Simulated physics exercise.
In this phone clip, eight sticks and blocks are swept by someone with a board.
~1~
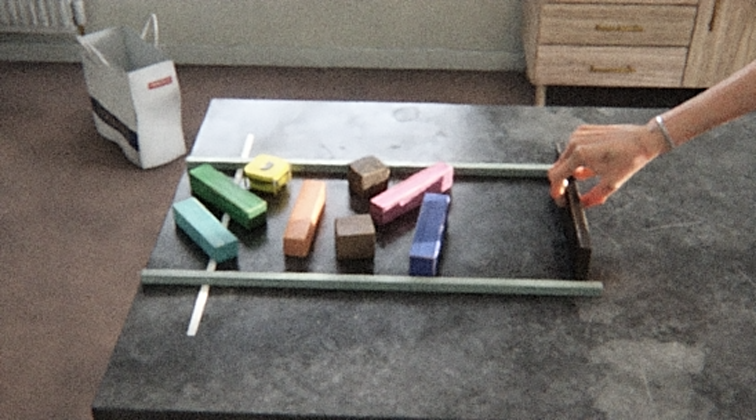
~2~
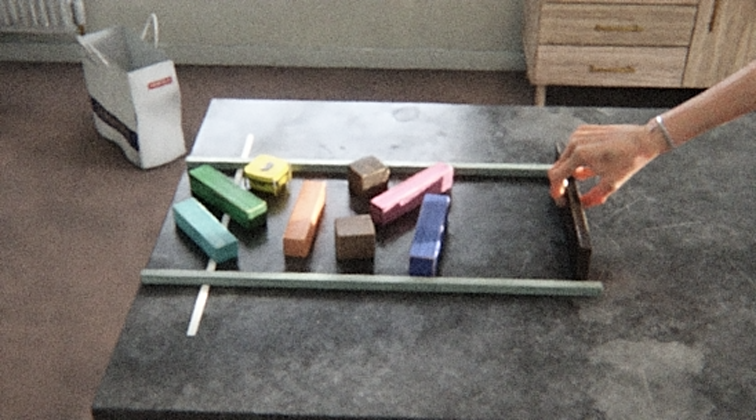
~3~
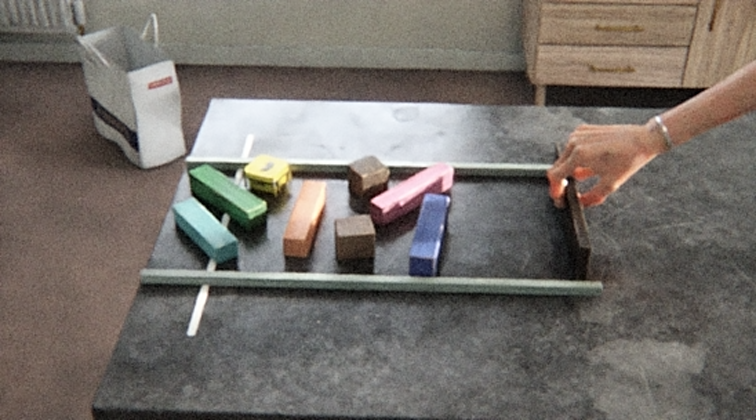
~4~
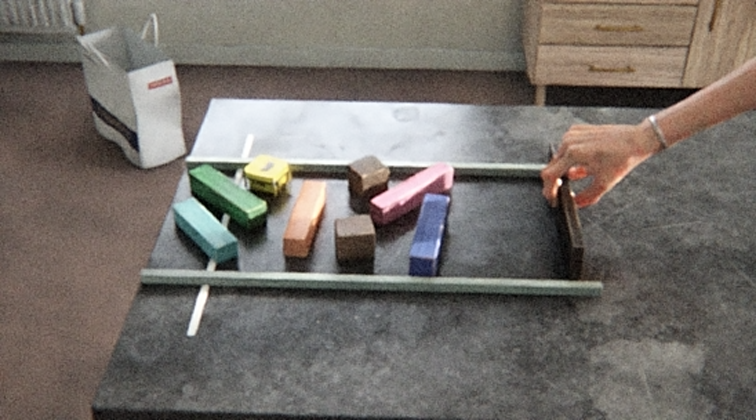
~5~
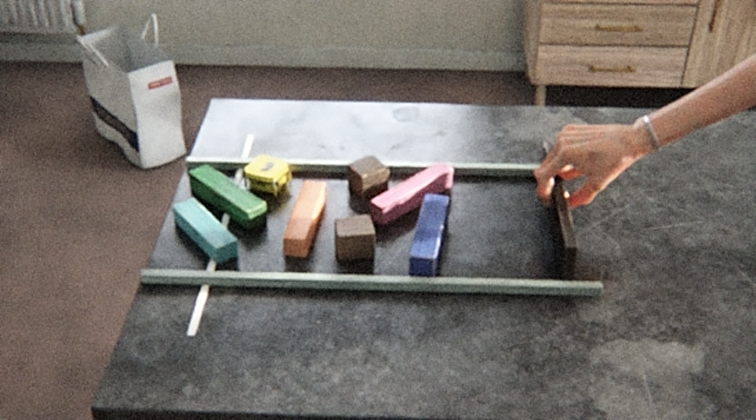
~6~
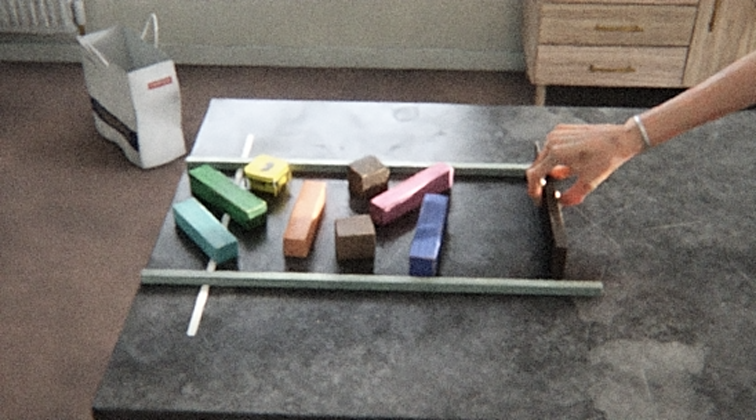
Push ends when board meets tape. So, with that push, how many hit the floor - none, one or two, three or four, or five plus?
The push is going to knock off a trio or a quartet.
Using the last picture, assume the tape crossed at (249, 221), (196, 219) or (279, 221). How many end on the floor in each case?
The counts would be 2, 6 and 0.
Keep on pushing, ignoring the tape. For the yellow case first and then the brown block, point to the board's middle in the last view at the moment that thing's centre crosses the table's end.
With the yellow case it sits around (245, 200), with the brown block around (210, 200).
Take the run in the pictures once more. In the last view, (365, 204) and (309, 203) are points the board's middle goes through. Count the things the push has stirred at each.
The count reaches 5 first and 8 second.
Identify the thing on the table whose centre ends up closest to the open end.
Orange bar.
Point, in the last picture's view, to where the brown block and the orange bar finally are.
Roughly (174, 232); the other one roughly (165, 208).
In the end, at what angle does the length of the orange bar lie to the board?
Misalignment: Close to 20°.
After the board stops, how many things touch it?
I count 2 of them.
Early on, none off yet; turquoise bar at rest near (205, 230); green stick at rest near (227, 196); yellow case at rest near (267, 176).
Finally, the number that fall off is three or four; lost, yellow case, green stick and turquoise bar.
